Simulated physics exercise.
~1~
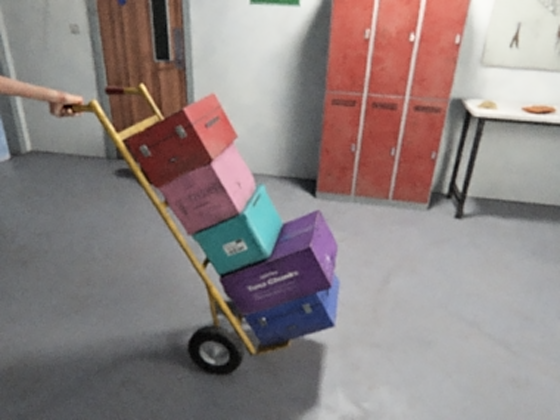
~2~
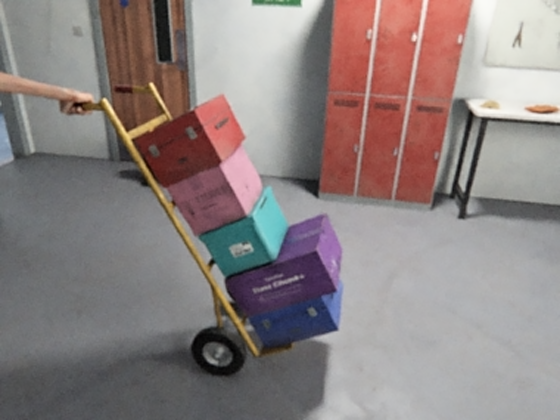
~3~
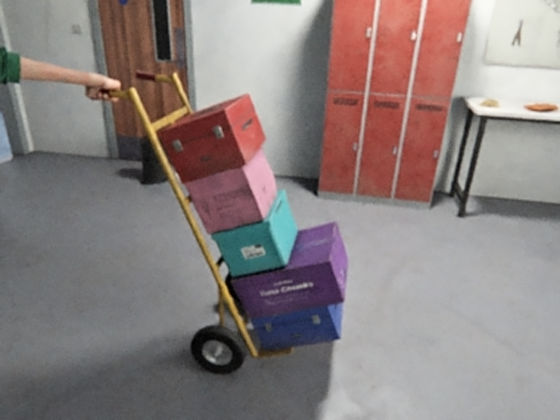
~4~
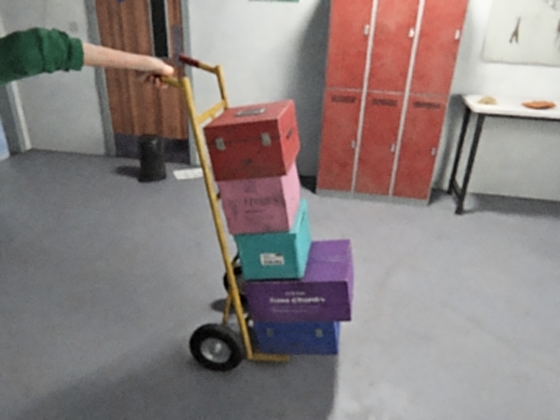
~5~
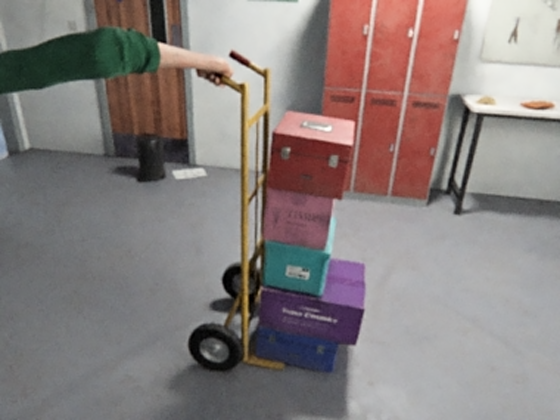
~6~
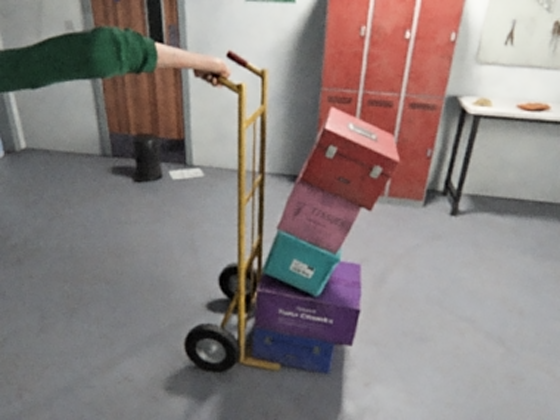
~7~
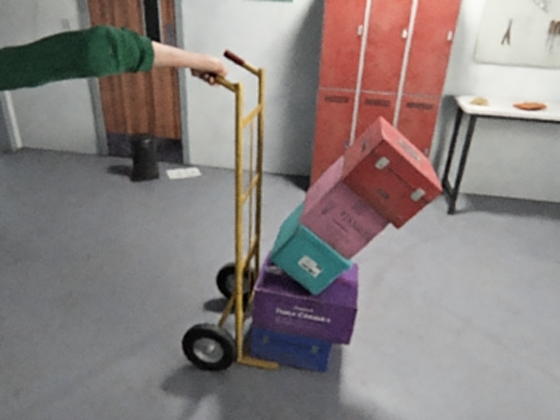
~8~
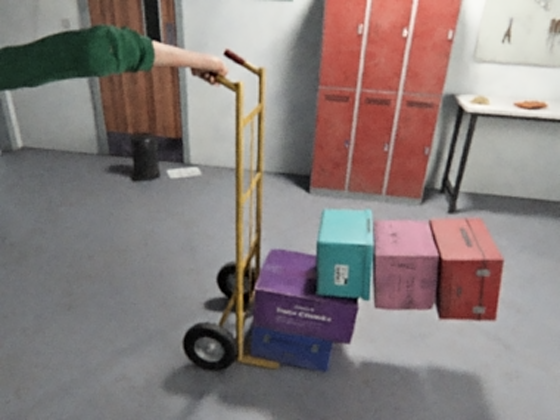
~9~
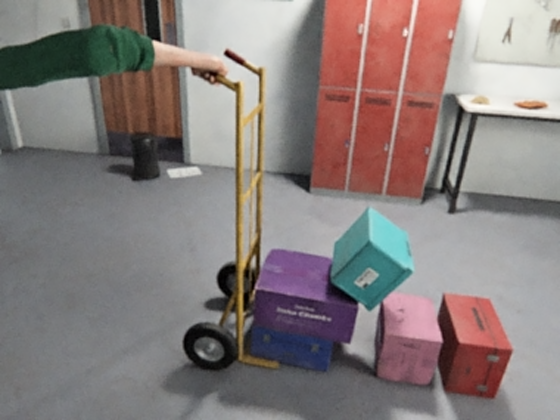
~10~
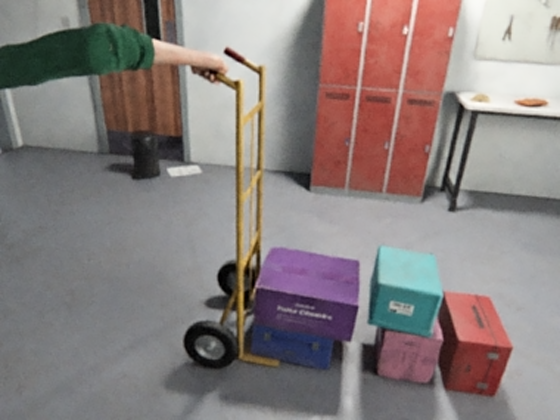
The top three boxes toppled off a yellow hand truck to the right when a green-sleeved arm swung it upright, the red, pink and turquoise ones falling, with turquoise landing on pink, while the purple and blue boxes stayed stacked on the truck.
